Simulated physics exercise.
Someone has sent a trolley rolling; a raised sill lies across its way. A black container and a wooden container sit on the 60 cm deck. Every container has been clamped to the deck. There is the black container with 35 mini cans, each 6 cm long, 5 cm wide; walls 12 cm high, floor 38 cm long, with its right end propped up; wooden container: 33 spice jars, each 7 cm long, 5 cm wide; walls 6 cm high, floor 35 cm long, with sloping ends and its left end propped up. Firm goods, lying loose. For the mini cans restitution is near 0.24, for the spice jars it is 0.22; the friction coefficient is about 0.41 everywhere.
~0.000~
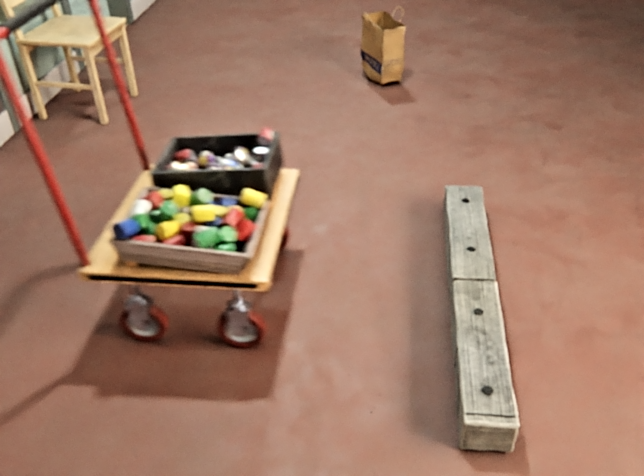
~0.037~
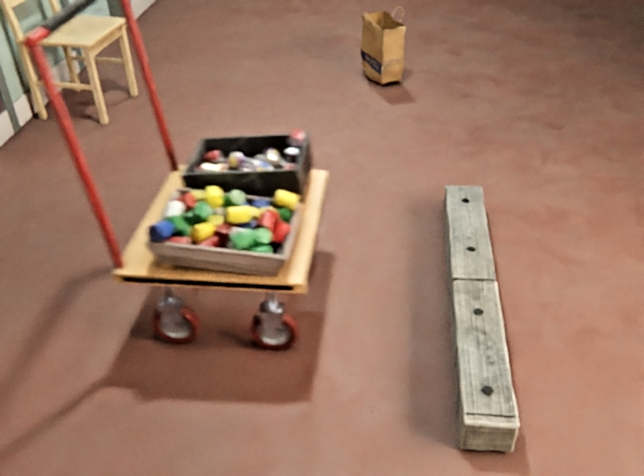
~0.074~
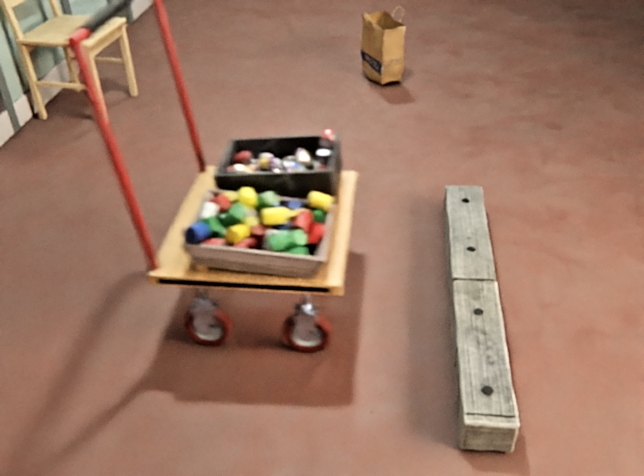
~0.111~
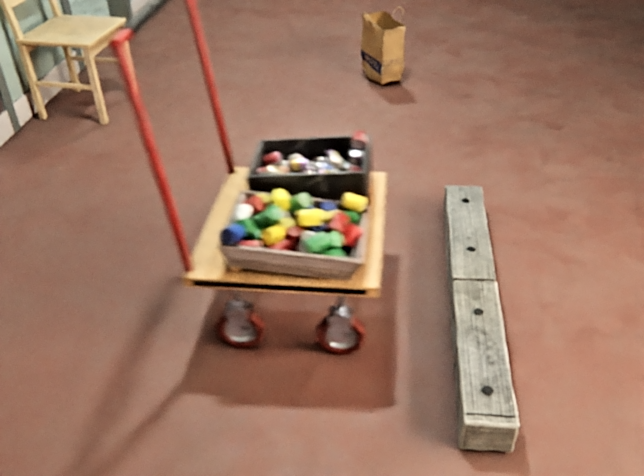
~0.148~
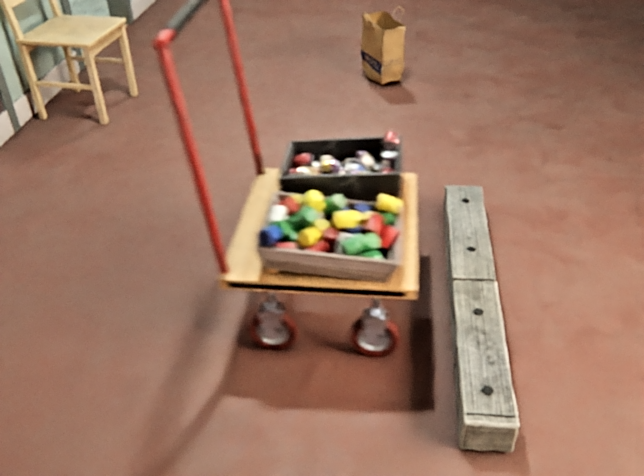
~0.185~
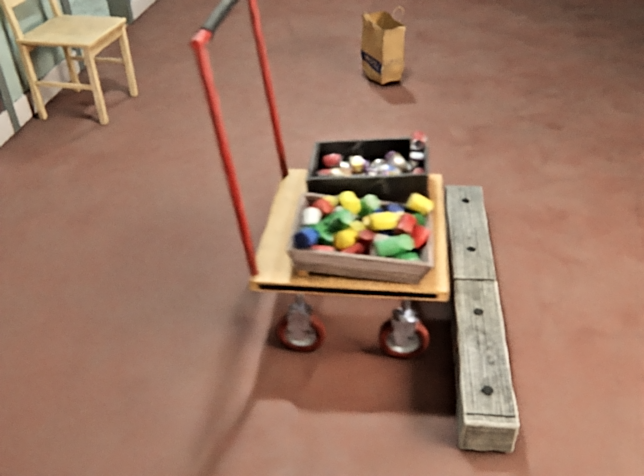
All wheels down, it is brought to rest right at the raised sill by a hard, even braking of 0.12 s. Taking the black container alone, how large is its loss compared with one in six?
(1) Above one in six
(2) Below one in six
Below one in six (2).
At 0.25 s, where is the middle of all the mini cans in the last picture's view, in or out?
Somewhere around pixel (408, 176).
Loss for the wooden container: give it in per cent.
I'd put the wooden container at some 40 per cent.
After 0.25 s, 0 of 35 out of the black container and 1 of 33 out of the wooden container.
After 0.37 s, 1 of 35 out of the black container and 8 of 33 out of the wooden container.
After 0.60 s, 1 of 35 out of the black container and 13 of 33 out of the wooden container.
Final count (at 1.10 s), 1 of 35 out of the black container and 13 of 33 out of the wooden container. Asked share, 1 of 35, 3 per cent.
